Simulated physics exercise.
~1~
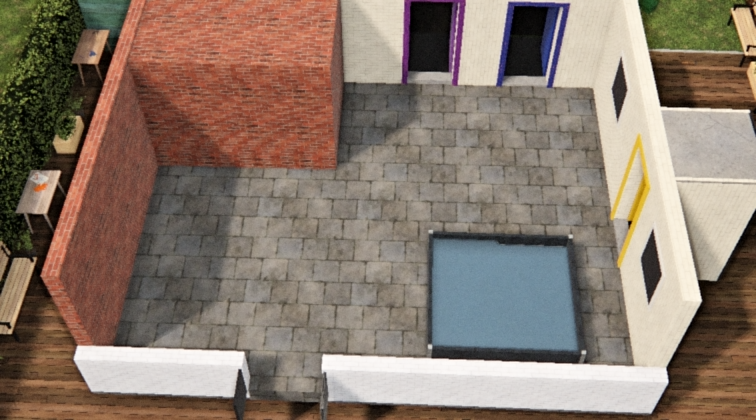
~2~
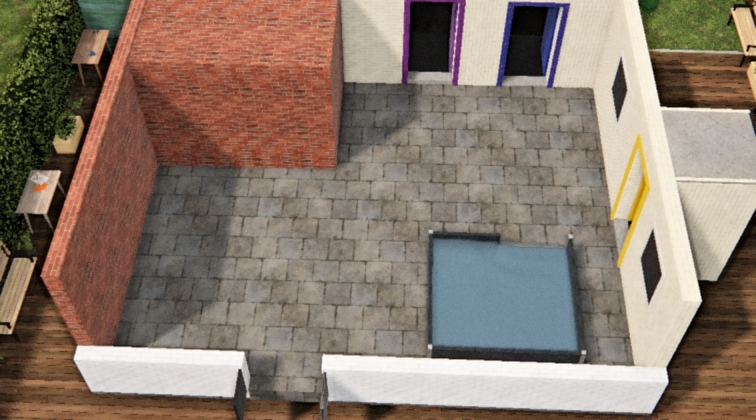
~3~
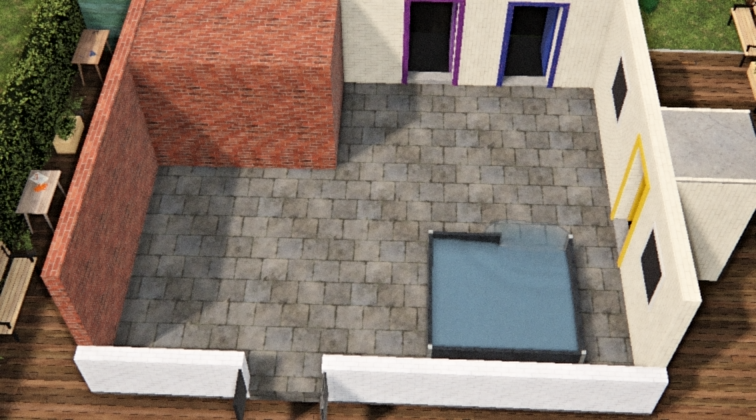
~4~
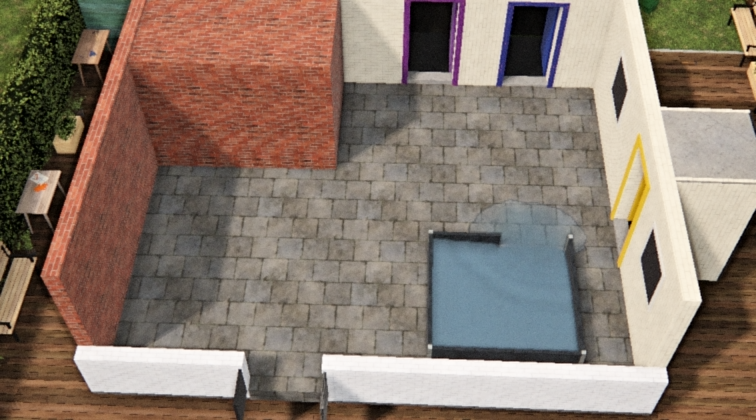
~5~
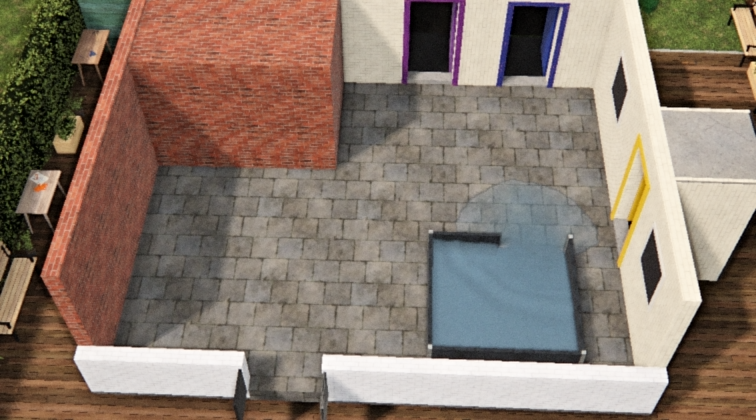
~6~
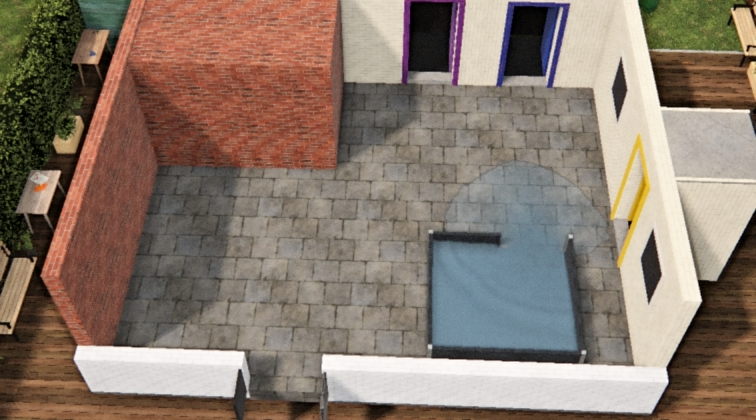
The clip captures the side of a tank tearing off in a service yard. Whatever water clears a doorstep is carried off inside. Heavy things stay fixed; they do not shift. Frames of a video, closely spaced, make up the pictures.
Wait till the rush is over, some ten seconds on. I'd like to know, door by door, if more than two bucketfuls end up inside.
Here it is: The yellow door lets in two bucketfuls or fewer, the blue door lets in more than two bucketfuls, the purple door lets in two bucketfuls or fewer.
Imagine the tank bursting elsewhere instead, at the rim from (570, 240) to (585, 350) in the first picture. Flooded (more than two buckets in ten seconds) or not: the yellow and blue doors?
Well, the yellow door crosses the threshold, and the blue door crosses the threshold.
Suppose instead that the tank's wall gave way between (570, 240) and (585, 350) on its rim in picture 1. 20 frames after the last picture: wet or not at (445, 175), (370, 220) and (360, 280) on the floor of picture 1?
Sequence of results: Missed by the flood, missed by the flood, missed by the flood.
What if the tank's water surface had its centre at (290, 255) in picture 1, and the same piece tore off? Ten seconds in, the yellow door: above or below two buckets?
Yellow door: Below the limit.
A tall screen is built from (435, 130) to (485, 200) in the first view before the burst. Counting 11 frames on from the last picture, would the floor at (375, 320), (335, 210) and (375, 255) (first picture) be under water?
Taking the points in order - unwetted, unwetted, unwetted.
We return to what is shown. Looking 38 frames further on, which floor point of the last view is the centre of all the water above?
Somewhere around (482, 207) in the last view.
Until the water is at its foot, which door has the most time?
Answer: The purple one.
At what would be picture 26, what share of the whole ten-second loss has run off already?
Roughly 35 per cent.
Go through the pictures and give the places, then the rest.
The open tank at (503, 293) is whole and still, in the first frame.
The front is at a hidden place, out from the gap on the open tank's far side, in the second frame.
The front is at (490, 233), out from the gap on the open tank's far side, in the third frame.
The front is at (509, 204), out from the gap on the open tank's far side, in the fourth frame.
Water pours out on the open tank's far side and has run to (511, 184), in the fifth frame.
The front is at (513, 164), out from the gap on the open tank's far side, in the sixth frame.
A moment on, water covers 20 % of the floor; the yellow door wet at the sill, nothing in, the blue door not reached, the purple door not reached.
Next, water covers 30 % of the floor; the yellow door under two buckets in, the blue door under two buckets in, the purple door not reached.
Then, water covers 35 % of the floor; the yellow door under two buckets in, the blue door far over two buckets in, the purple door wet at the sill, nothing in.
Later, water covers 45 % of the floor; the yellow door under two buckets in, the blue door far over two buckets in, the purple door under two buckets in.
In the end, water covers 75 % of the floor; the yellow door under two buckets in, the blue door far over two buckets in, the purple door under two buckets in.
